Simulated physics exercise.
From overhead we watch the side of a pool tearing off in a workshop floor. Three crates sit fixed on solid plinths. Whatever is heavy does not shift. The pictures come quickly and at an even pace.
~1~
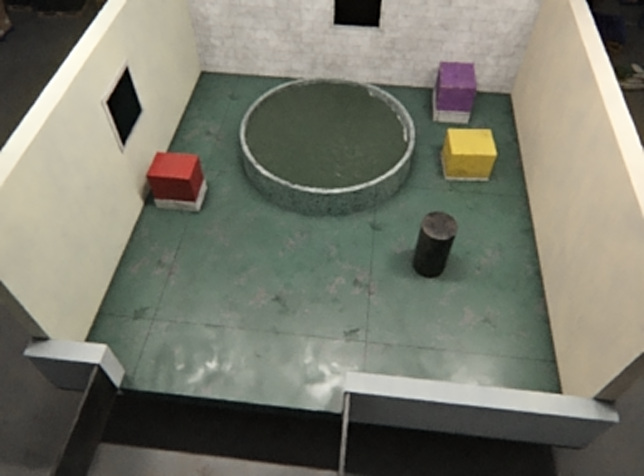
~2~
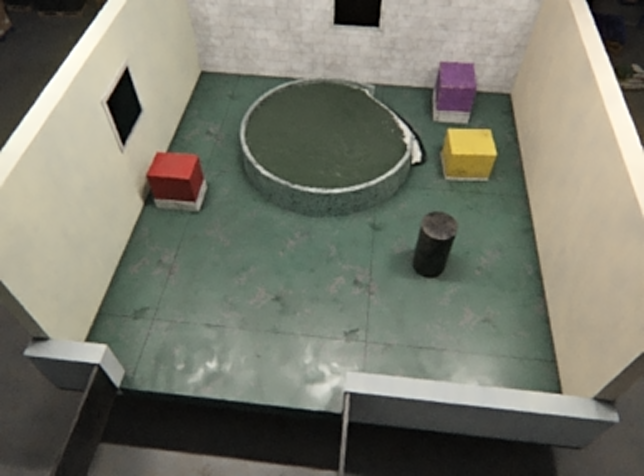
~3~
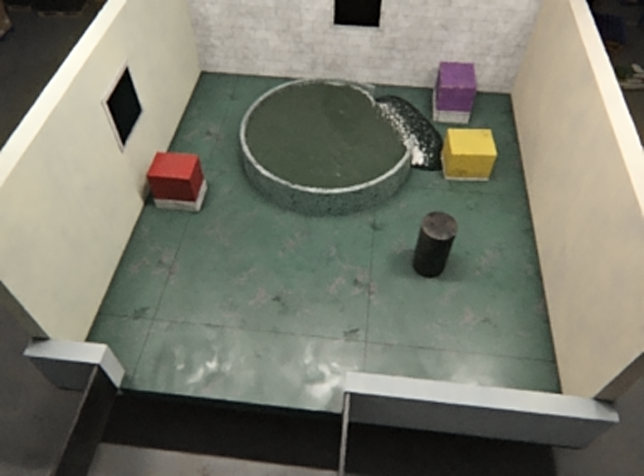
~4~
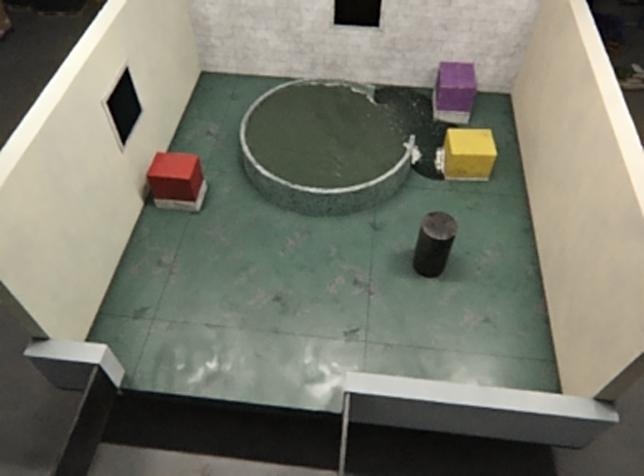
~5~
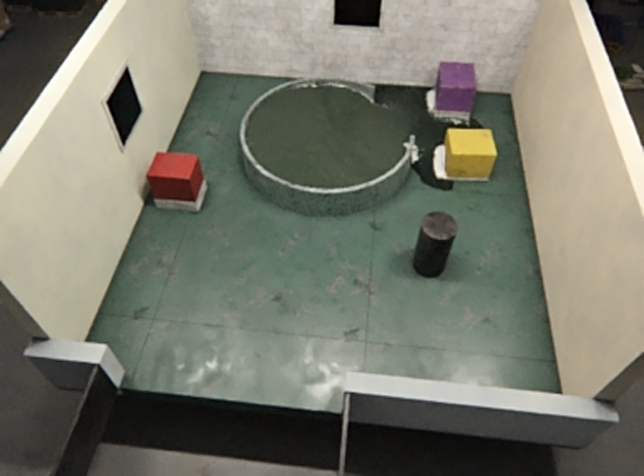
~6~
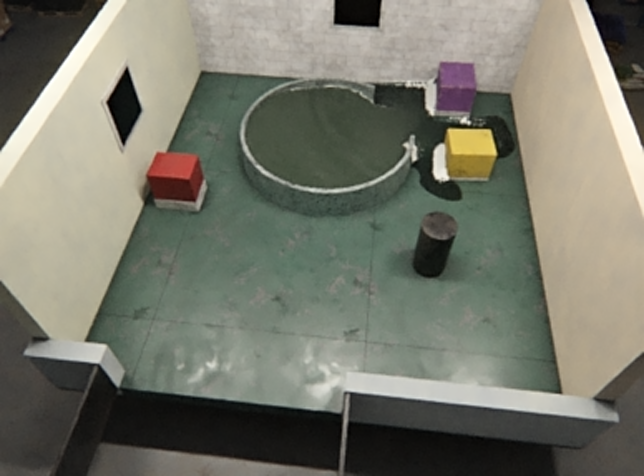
To begin with, a round pool stands whole and still on a green floor among red, purple and yellow blocks and a dark cylinder. Its right side tears open and dark water pours out to the right, then spreads around the purple and yellow blocks while the red block and cylinder stay put.
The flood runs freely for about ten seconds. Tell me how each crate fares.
Result: The purple crate gets caught by the water, the yellow crate gets caught by the water, the red crate doesn't get caught by the water.
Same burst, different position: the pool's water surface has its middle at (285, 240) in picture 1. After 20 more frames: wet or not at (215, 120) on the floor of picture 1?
Untouched.
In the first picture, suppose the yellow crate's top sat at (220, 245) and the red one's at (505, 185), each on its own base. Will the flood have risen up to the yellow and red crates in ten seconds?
Yellow: Overtopped; red: Overtopped.
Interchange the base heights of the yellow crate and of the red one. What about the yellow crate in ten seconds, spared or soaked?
With the swap, the yellow crate is flooded.
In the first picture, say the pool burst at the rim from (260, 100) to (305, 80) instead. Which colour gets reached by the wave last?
The yellow-painted one.
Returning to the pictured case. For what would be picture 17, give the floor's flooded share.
I'd guess some 25 per cent.
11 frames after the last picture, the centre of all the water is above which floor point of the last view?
My guess is about (371, 144).
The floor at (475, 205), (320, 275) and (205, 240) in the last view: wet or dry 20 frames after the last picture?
Point one sodden, point two left clear, point three left clear.
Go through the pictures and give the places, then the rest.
The first picture shows the round pool at (327, 132) is whole and still.
In the second picture, water pours out at (397, 127) and has run to (420, 161).
In the third picture, the front is at (441, 165), out from the gap at (397, 128).
In the fourth picture, the front is at (441, 177), out from the gap at (397, 128).
In the fifth picture, the front is at a hidden place, out from the gap at (397, 128).
In the sixth picture, water pours out at (397, 128) and has run to (509, 146).
A moment on, water covers 15 % of the floor; the purple crate water round its plinth, the yellow crate water round its plinth, the red crate not reached.
Next, water covers 25 % of the floor; the purple crate water round its plinth, the yellow crate water round its plinth, the red crate not reached.
Then, water covers 45 % of the floor; the purple crate water round its plinth, the yellow crate water round its plinth, the red crate not reached.
Later, water covers 75 % of the floor; the purple crate water round its plinth, the yellow crate water round its plinth, the red crate water round its plinth.
In the end, water covers 100 % of the floor; the purple crate was topped, the yellow crate was topped, the red crate stayed above the water.
